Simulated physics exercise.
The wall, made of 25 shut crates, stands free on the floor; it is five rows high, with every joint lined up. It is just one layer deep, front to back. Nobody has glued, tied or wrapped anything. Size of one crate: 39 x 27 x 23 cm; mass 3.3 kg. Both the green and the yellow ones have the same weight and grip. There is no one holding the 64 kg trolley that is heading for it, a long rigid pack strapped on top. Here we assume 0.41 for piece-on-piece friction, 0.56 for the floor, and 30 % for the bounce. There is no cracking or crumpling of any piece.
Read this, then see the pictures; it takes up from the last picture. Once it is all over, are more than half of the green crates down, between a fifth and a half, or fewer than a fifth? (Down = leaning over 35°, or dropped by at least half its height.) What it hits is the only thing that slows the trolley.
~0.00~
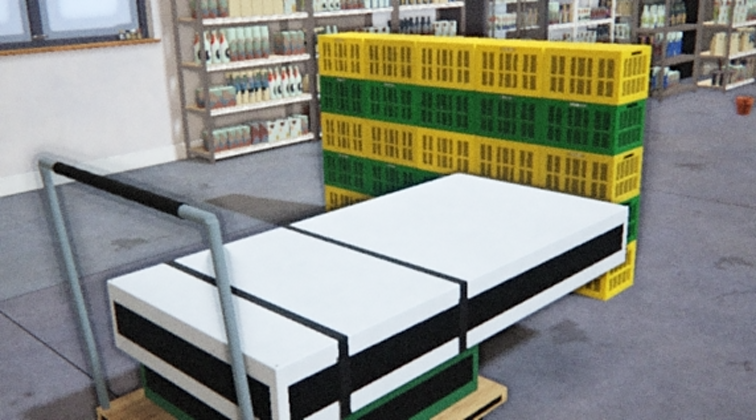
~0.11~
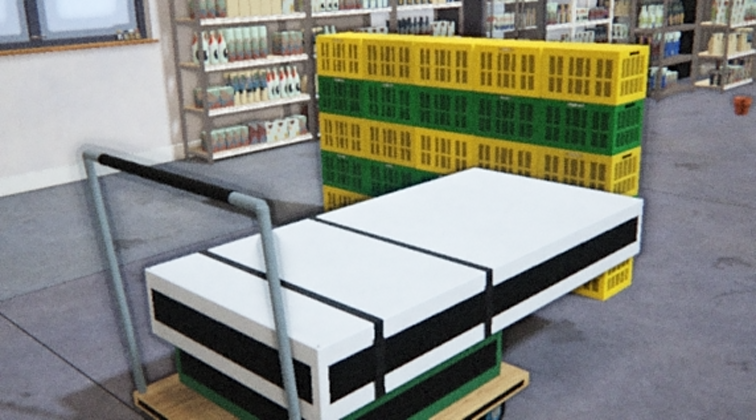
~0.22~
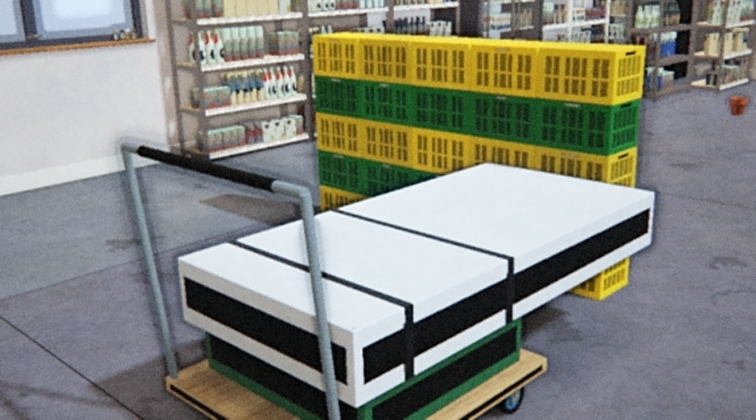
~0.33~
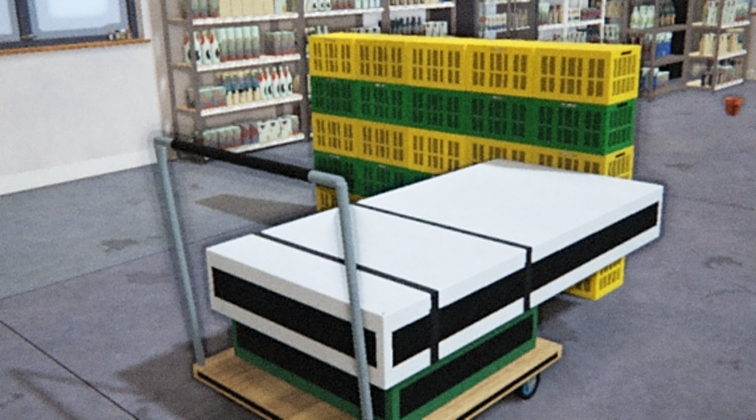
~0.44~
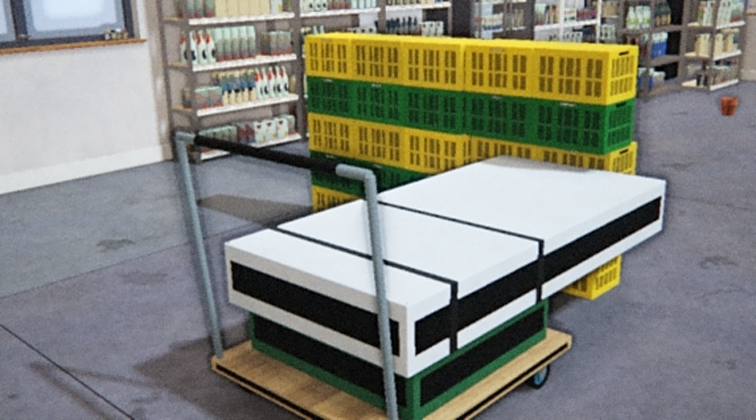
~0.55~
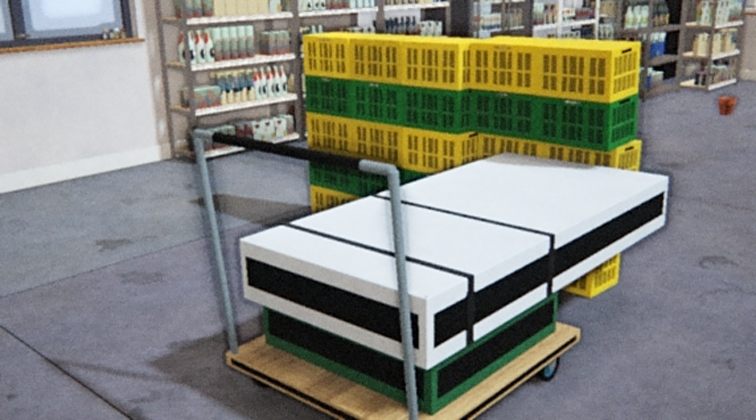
Of the green crates, between a fifth and a half end down.
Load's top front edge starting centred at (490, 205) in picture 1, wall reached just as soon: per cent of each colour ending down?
You'd end up with yellow at 30 per cent down and green at 30 per cent.
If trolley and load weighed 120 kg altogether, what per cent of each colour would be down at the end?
That would leave yellow at 30 and green at 40 per cent.
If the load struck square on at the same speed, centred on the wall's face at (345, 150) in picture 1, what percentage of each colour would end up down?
Then yellow 30, green 40 per cent.
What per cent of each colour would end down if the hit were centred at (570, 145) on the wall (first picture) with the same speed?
Per cent down - yellow: 40, green: 40.
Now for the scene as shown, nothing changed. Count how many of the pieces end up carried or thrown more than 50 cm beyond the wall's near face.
About 8.
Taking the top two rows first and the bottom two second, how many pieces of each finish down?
4 and 3.
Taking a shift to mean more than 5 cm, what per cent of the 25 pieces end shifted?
Answer: 35 %.
Around 0.76 s, load 27 cm past the wall's line, still rolling; none of the 10 green crates down (0 of 25 in all colours); top green crate unmoved; top yellow crate tipped 15°.
Around 1.02 s, load 36 cm past the wall's line, still rolling; 2 of the 10 green crates down (4 of 25 in all colours); top green crate unmoved; top yellow crate tipped 36°, 42 cm lower.
Around 1.52 s, load 47 cm past the wall's line, still rolling; 4 of the 10 green crates down (9 of 25 in all colours); top green crate unmoved; top yellow crate 43 cm lower.
Finally (2.9 s), load 55 cm past the wall's line, stopped; 4 of the 10 green crates down (9 of 25 in all colours); top green crate unmoved; top yellow crate 43 cm lower. That is 40 per cent. Seen by the last camera, middles, top green crate near (343, 93), top yellow crate near (652, 138).
